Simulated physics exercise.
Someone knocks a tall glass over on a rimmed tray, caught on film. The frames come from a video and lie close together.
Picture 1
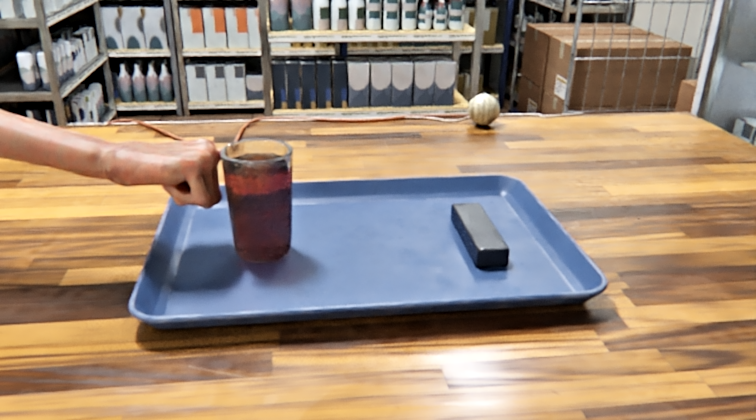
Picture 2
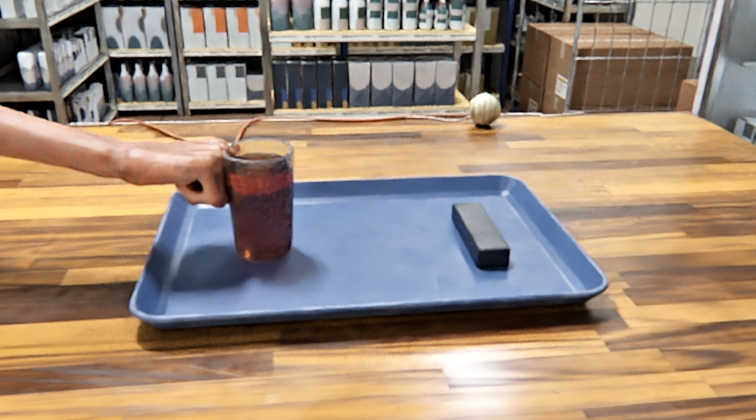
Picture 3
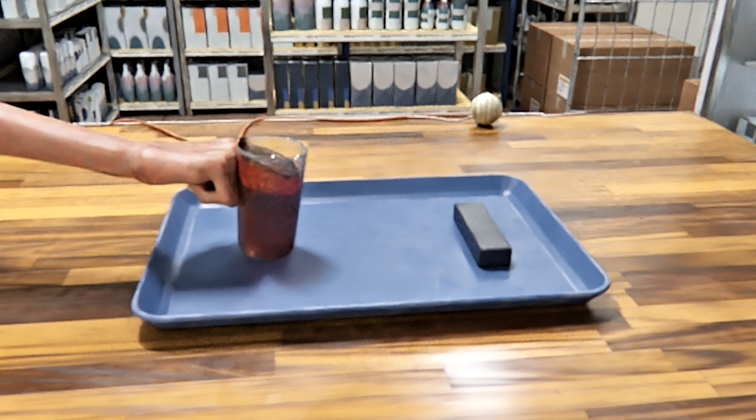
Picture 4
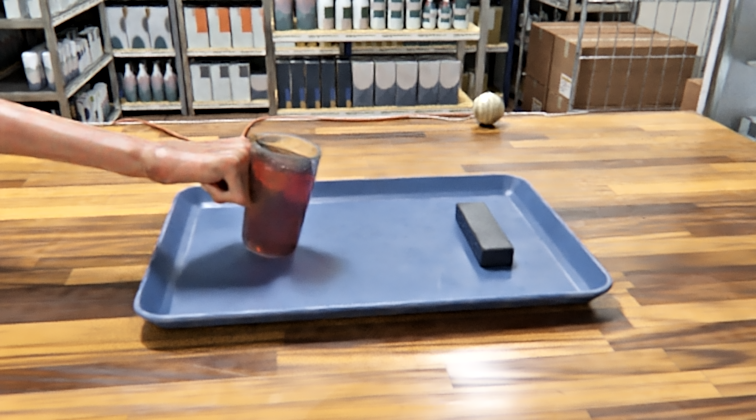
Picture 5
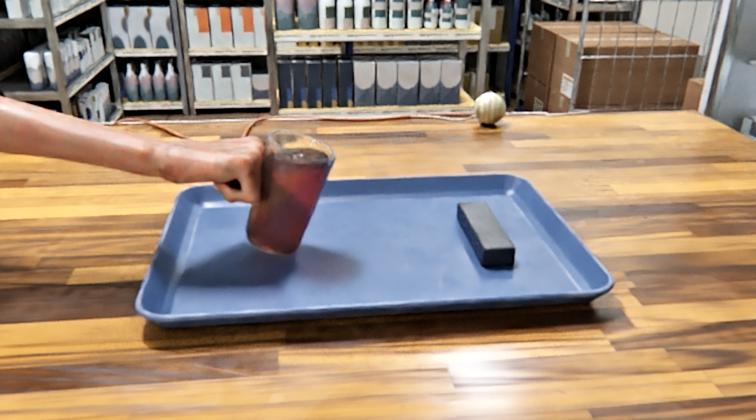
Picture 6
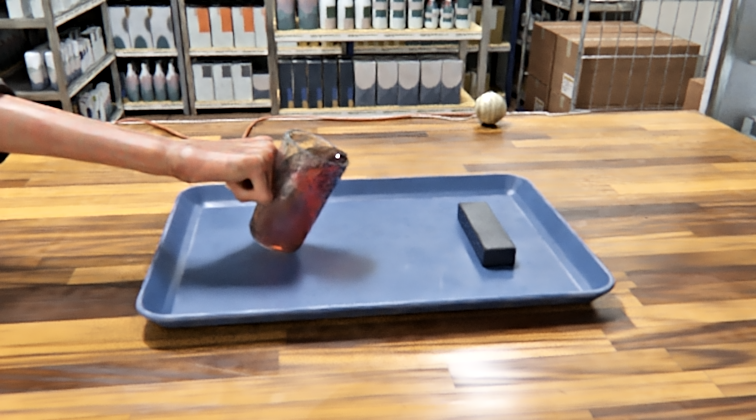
At first, a hand on the left presses against an upright tall glass of reddish-brown tea on a blue rimmed tray, with a dark block farther right. The hand pushes the glass, tilting it gradually rightward. The tea shifts inside until it reaches the right rim, while the block stays still.
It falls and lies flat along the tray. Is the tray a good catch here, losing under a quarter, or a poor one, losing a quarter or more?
A good catch.
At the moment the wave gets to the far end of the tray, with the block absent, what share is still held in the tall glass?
50 percent or so.
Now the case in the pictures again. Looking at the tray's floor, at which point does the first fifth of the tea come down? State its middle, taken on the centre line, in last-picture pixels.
About (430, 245).
A moment on, the tall glass lies on its side and 96 per cent is in the glass, 4 on the tray and 0 above or beyond its rim.
Next, the tall glass lies on its side and 55 per cent is in the glass, 34 on the tray and 11 above or beyond its rim.
Then the tall glass lies on its side and 33 per cent is in the glass, 43 on the tray and 23 above or beyond its rim.
Later the tall glass lies on its side and 18 per cent is in the glass, 73 on the tray and 9 above or beyond its rim.
At rest 91 per cent is held by tray and glass, 9 is off the tray.
